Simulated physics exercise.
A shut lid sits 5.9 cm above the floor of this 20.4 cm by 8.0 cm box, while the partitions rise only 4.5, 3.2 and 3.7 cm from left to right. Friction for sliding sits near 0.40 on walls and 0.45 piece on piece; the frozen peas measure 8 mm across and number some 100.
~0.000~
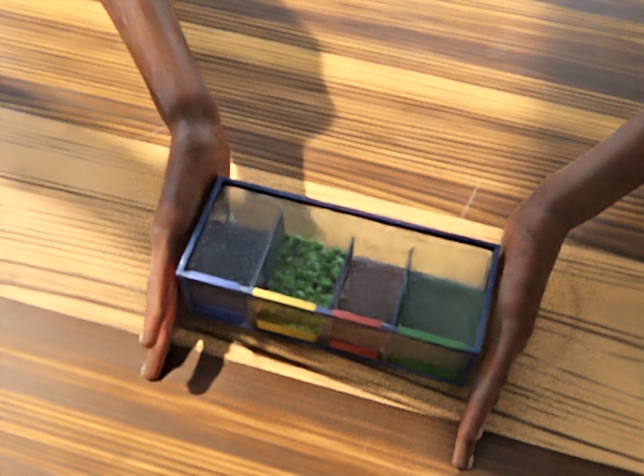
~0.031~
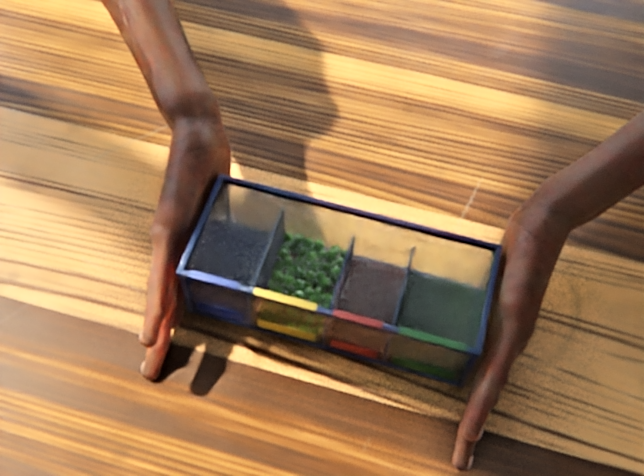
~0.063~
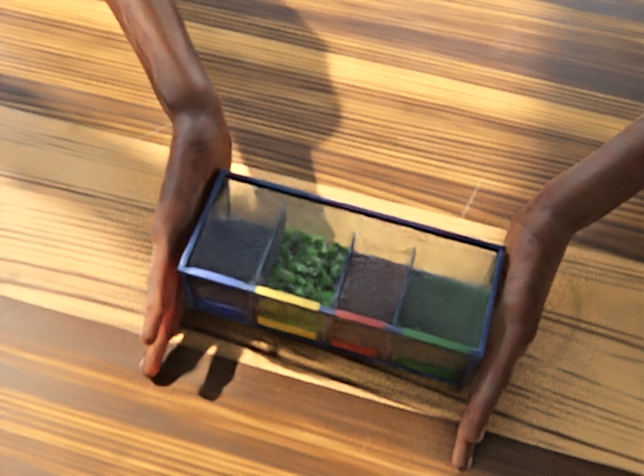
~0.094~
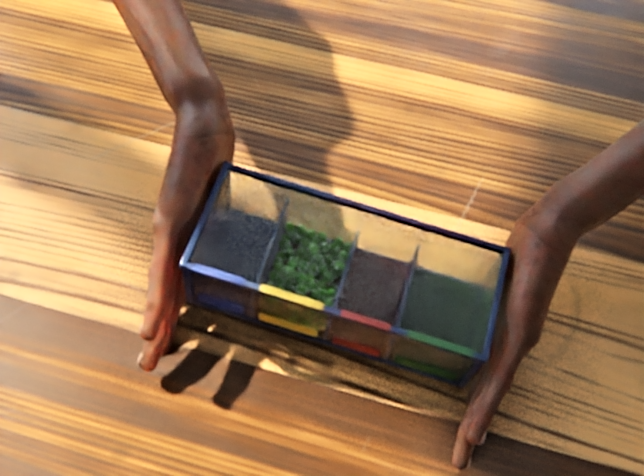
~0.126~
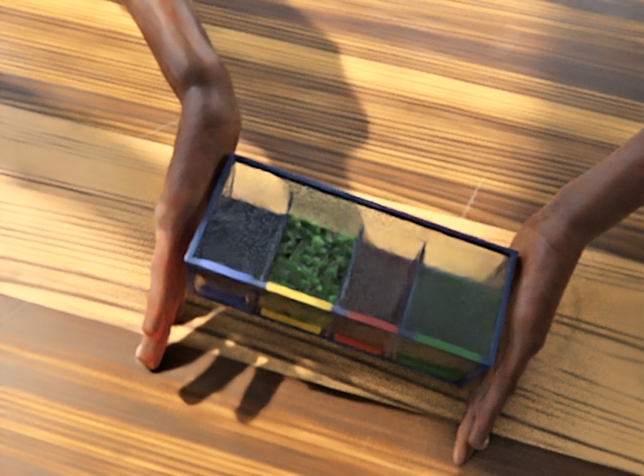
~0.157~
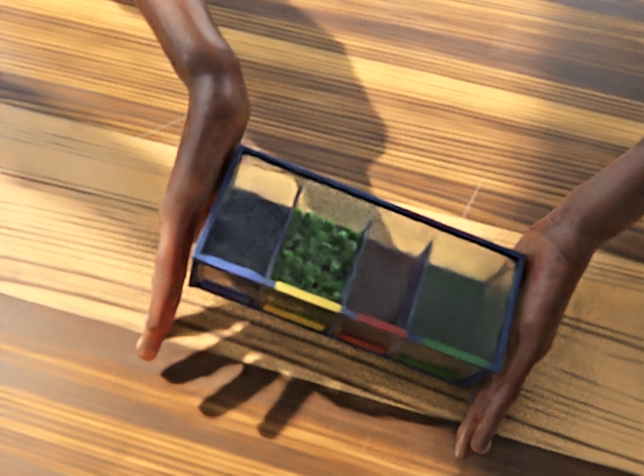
Two brown hands, pressed flat against the ends of a clear, dark-blue-edged box, tilt it gradually over a sunlit, wood-grained surface seen from above at an angle. Its four compartments hold dark grey, bright green, brown and dull green contents, above blue, yellow, red and green front strips from left to right. The left end rises modestly, finger shadows spreading below, while the camera stays still.
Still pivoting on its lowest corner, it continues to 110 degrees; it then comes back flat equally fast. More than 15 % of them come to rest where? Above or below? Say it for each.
Red compartment: Below, blue compartment: Below, green compartment: Above, yellow compartment: Below.
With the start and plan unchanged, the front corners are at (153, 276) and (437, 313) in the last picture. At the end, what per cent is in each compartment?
Red 0 %, blue 30 %, green 0 %, yellow 70 %.
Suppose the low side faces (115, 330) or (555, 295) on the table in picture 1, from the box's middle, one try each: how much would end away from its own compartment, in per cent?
40 and 100 %.
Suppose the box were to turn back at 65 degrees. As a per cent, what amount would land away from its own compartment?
15 percent.
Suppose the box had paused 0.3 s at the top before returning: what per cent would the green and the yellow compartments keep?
Result - green: 90 %; yellow: 0 %.
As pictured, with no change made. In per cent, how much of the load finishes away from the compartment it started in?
Roughly 95 %.
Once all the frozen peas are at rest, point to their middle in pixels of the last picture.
Somewhere around (434, 344) in the final frame.
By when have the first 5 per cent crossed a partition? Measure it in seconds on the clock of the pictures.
That happens at about 0.65 s on the clock.
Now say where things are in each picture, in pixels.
The first frame shows box tilt 0 degrees, front corners at (183, 272) and (474, 349); yellow 100 %.
The second frame shows box tilt 1 degrees, front corners at (184, 271) and (475, 350).
The third frame shows box tilt 3 degrees, front corners at (185, 268) and (477, 352).
The fourth frame shows box tilt 6 degrees, front corners at (188, 264) and (482, 355), lowest corner right front.
The fifth frame shows box tilt 10 degrees, front corners at (193, 259) and (488, 361), lowest corner right front.
The sixth frame shows box tilt 15 degrees, front corners at (200, 255) and (494, 366), lowest corner right front; yellow 100 %. Its pace works out near 160 degrees a second.
After 0.82 s, tilt 110 degrees; red 30 %, green 15 %, yellow 55 %.
After 1.26 s, tilt 49 degrees; red 5 %, green 90 %, yellow 5 %.
Then, at 1.78 s, tilt 0 degrees; red 5 %, green 90 %, yellow 5 %.
By 2.2 s all is still; red 5 %, blue 0 %, green 90 %, yellow 5 %.
